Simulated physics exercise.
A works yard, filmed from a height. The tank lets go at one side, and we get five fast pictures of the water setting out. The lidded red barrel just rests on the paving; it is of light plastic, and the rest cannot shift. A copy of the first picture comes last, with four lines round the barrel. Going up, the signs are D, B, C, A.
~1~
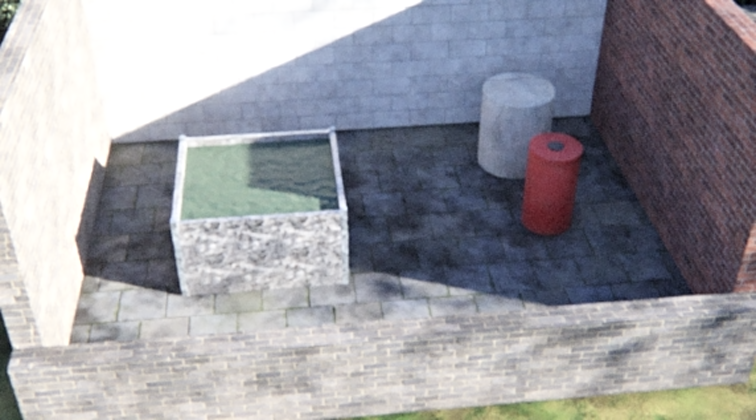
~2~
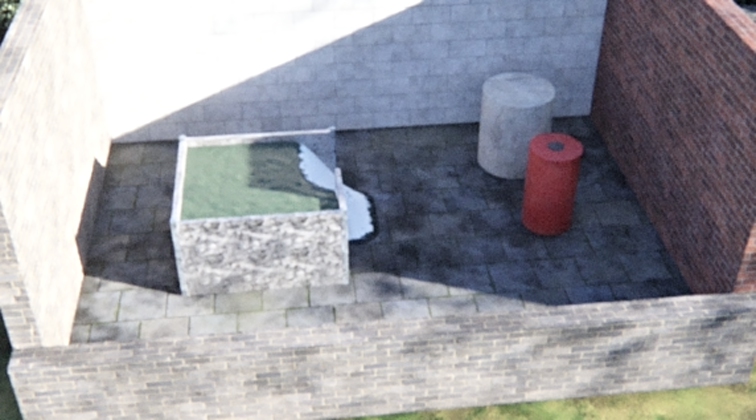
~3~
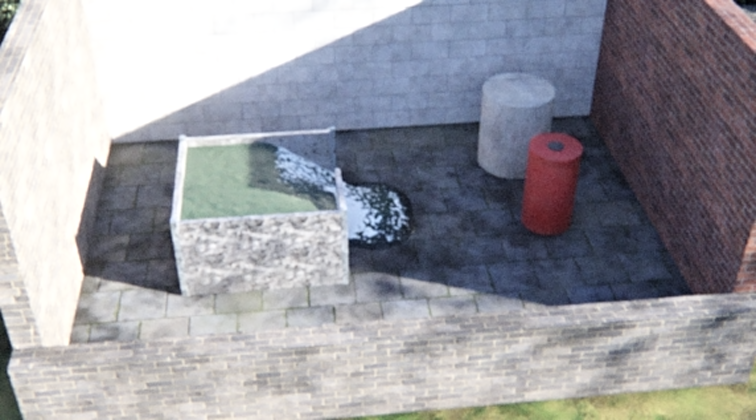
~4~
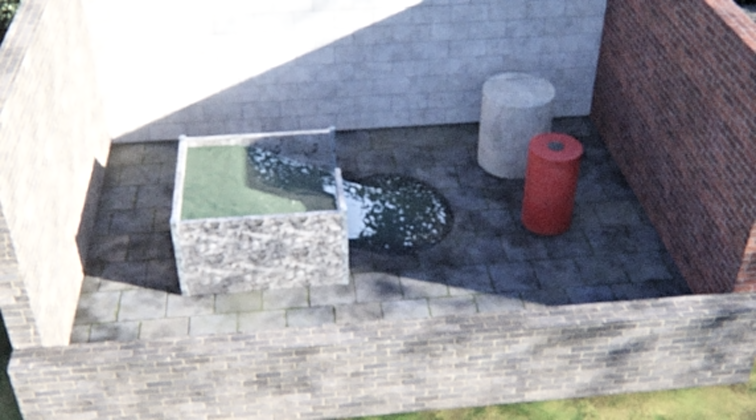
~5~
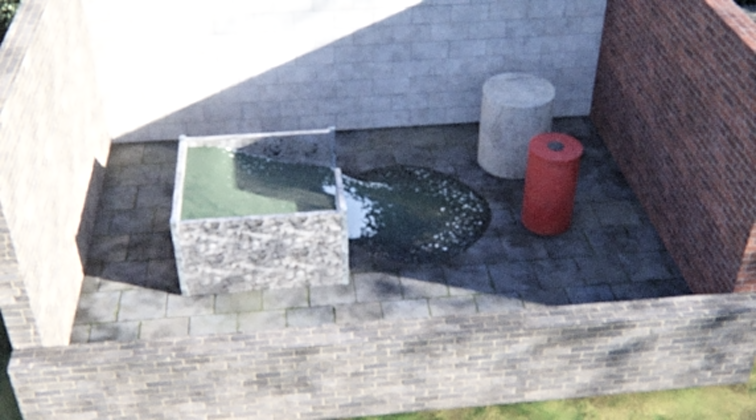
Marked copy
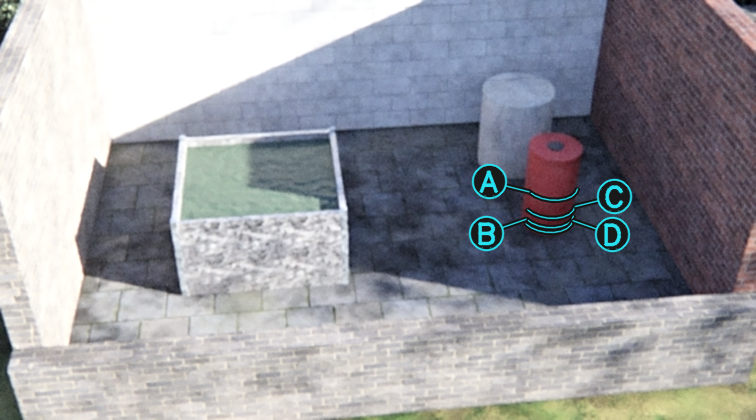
We see a walled, paved yard with a square tank, a grey cylinder and a red barrel; water pours from the tank's right side and spreads rightward across the paving as the level inside drops.
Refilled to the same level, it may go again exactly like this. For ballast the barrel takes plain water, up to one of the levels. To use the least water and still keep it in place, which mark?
The answer is mark A.
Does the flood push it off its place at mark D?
Yes, it does.
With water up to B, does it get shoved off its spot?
Yes.
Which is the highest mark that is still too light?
The answer is C.
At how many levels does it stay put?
One of the four.
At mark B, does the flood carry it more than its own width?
Yes.
On the marked copy, A at (558, 200); B at (554, 227); C at (555, 218); D at (553, 232); from the bottom up D, B, C, A.
With A, it does not move.
With B, it is pushed about 3 times its own width away.
With C, it is pushed about its own width away.
With D, it is pushed about 4 times its own width away.
